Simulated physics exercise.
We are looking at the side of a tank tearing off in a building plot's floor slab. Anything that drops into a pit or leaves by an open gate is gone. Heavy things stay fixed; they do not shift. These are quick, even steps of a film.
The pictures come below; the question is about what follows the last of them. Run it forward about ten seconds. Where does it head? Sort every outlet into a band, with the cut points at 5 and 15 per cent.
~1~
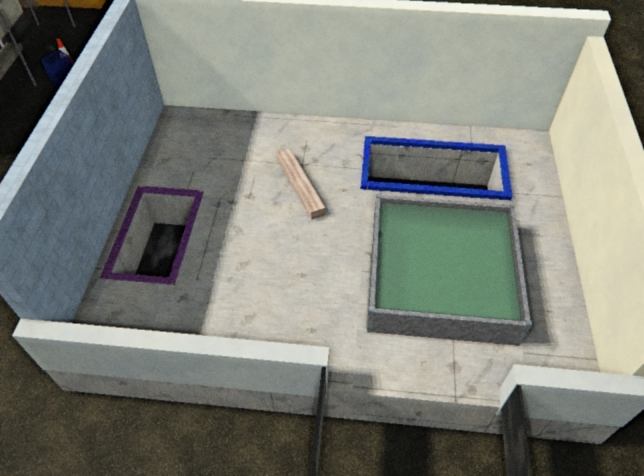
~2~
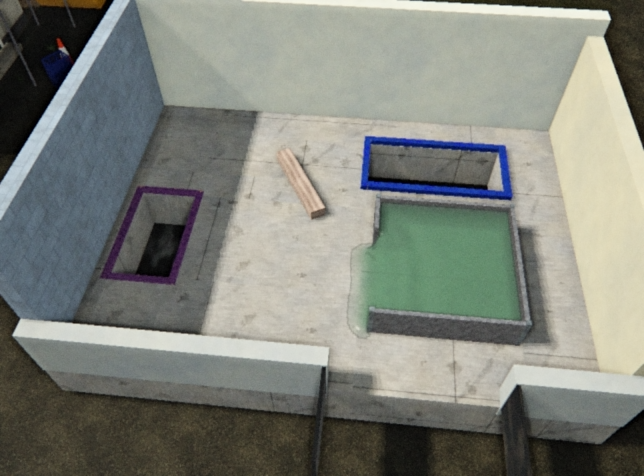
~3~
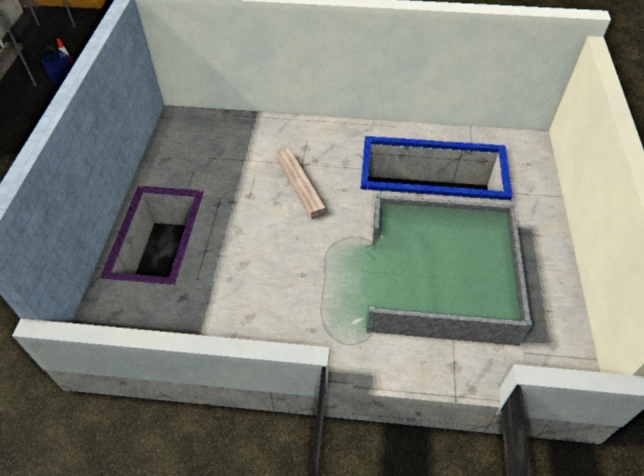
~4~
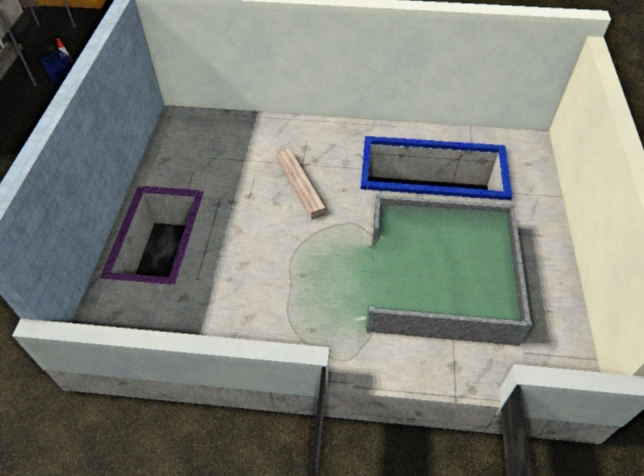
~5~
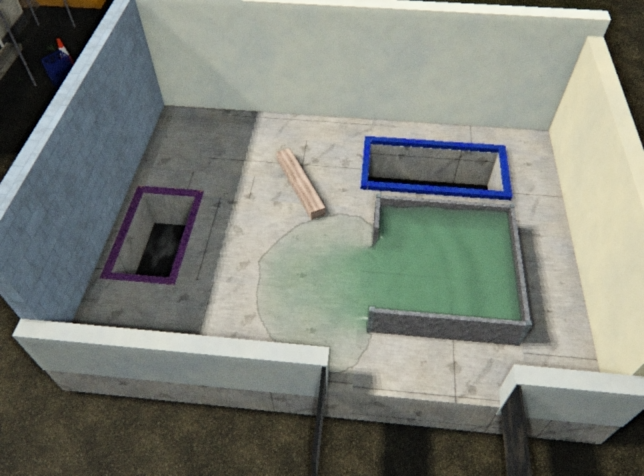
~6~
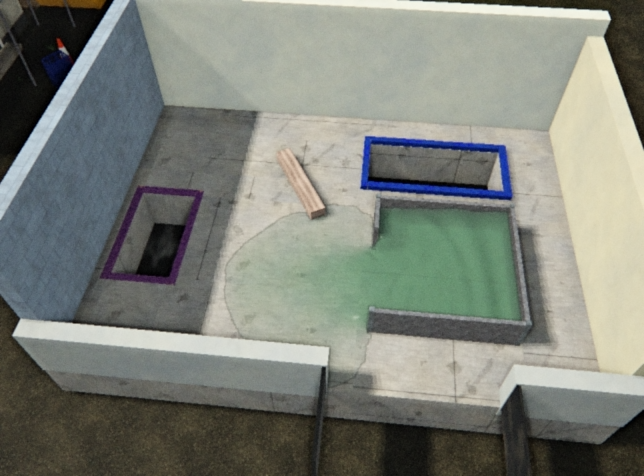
Final shares: The gate under 5 %; the blue pit under 5 %; the purple pit over 15 %.
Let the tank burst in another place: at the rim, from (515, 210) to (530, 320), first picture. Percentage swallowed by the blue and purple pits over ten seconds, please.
The blue pit gets 4 per cent and the purple pit 12 per cent.
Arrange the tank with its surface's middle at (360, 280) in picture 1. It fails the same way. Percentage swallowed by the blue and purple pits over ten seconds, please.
After ten seconds: Blue pit at 0 percent, purple pit at 70 percent.
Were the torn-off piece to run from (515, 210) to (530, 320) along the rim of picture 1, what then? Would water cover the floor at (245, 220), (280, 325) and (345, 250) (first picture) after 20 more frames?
Note, points one to three: Unreached / reached and soaked / unreached.
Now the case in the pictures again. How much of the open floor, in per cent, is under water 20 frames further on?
I'd say close to 45 per cent.
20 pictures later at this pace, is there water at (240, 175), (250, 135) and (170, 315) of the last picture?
First swamped, then spared, then swamped.
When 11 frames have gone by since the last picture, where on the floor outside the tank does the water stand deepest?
Somewhere close to (68, 335).
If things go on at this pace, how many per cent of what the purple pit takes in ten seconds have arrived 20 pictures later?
My estimate: Close to 35 per cent.
A moment on, water covers 30 % of the floor; the gate 0 %, the blue pit 0 %, the purple pit 1 %.
Next, water covers 35 % of the floor; the gate 0 %, the blue pit 0 %, the purple pit 7 %.
Then, water covers 45 % of the floor; the gate 0 %, the blue pit 0 %, the purple pit 20 %.
Later, water covers 45 % of the floor; the gate 1 %, the blue pit 0 %, the purple pit 43 %.
In the end, water covers 55 % of the floor; the gate 1 %, the blue pit 0 %, the purple pit 59 %.
